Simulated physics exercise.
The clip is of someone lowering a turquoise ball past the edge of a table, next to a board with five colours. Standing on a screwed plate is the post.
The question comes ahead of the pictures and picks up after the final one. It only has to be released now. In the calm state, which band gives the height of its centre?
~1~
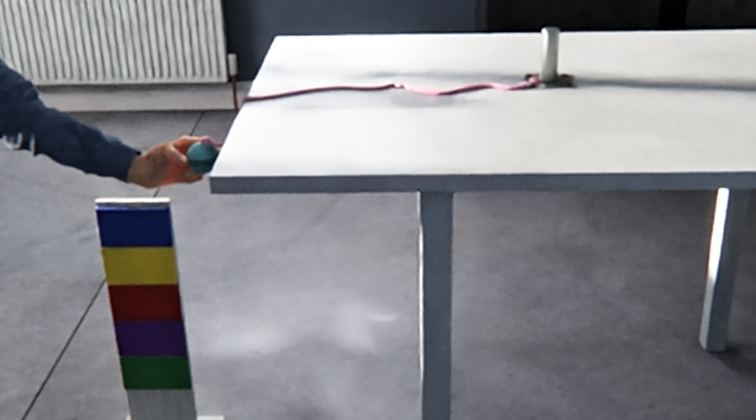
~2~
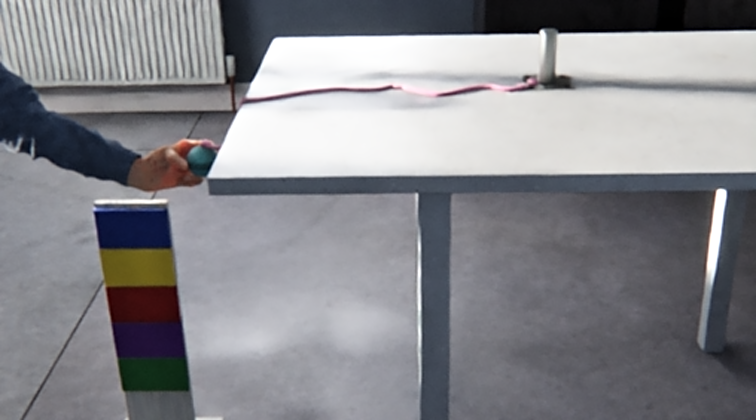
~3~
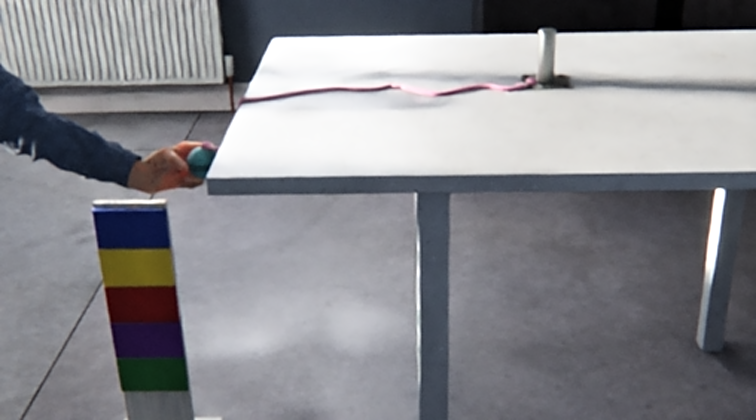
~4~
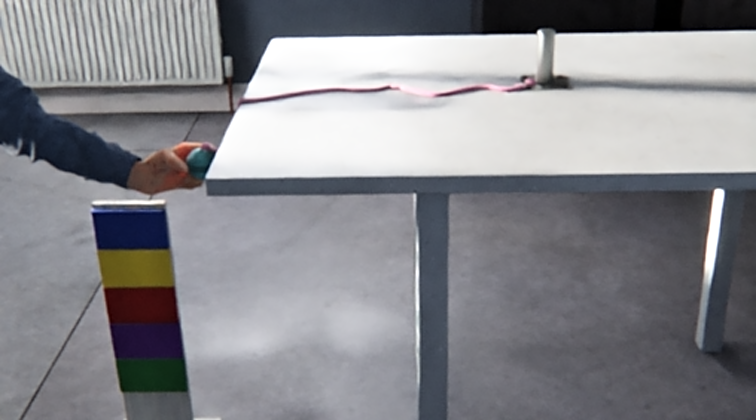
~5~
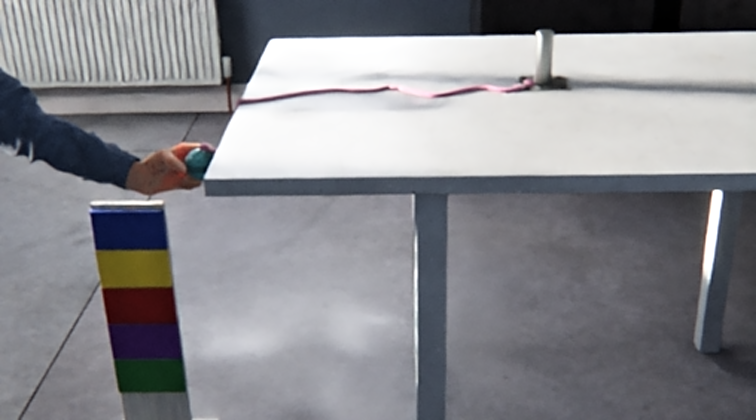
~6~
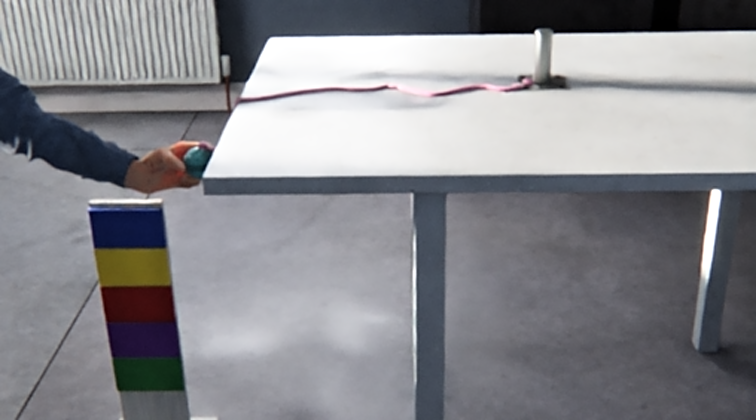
The blue band gives it.
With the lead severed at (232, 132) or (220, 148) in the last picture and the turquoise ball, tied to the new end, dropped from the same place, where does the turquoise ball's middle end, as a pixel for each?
Going through both, you get (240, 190) and then (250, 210).
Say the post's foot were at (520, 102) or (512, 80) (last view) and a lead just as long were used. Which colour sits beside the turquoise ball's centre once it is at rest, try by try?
In turn, yellow and then yellow.
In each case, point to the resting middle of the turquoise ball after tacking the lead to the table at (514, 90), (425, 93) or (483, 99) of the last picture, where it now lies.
Approximately (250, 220), (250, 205) and (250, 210), respectively.
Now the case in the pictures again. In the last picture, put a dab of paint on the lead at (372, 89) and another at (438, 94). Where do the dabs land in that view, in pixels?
Final positions are (331, 94) and (412, 89), in that order.
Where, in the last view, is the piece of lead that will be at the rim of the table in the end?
Roughly (280, 95).
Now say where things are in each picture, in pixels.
Turquoise ball (203, 158); blue (134, 229); yellow (139, 267); red (145, 304); purple (150, 340); green (155, 374), in the first picture.
Turquoise ball (203, 161); lead through (515, 89) (449, 93) (394, 86) (324, 90) (252, 100), in the second picture.
Turquoise ball (203, 163), in the third picture.
Turquoise ball (203, 164); lead through (513, 90) (447, 94) (392, 86) (322, 91) (250, 101), in the fourth picture.
Turquoise ball (201, 164), in the fifth picture.
Turquoise ball (200, 163); lead through (511, 89) (445, 93) (389, 86) (319, 90) (247, 100), in the sixth picture.
Soon after, ball near (217, 228); level with blue.
After that, ball near (278, 217); level with blue.
And then, ball near (248, 228); level with blue.
In the end, ball near (252, 227); level with blue. The blue one.
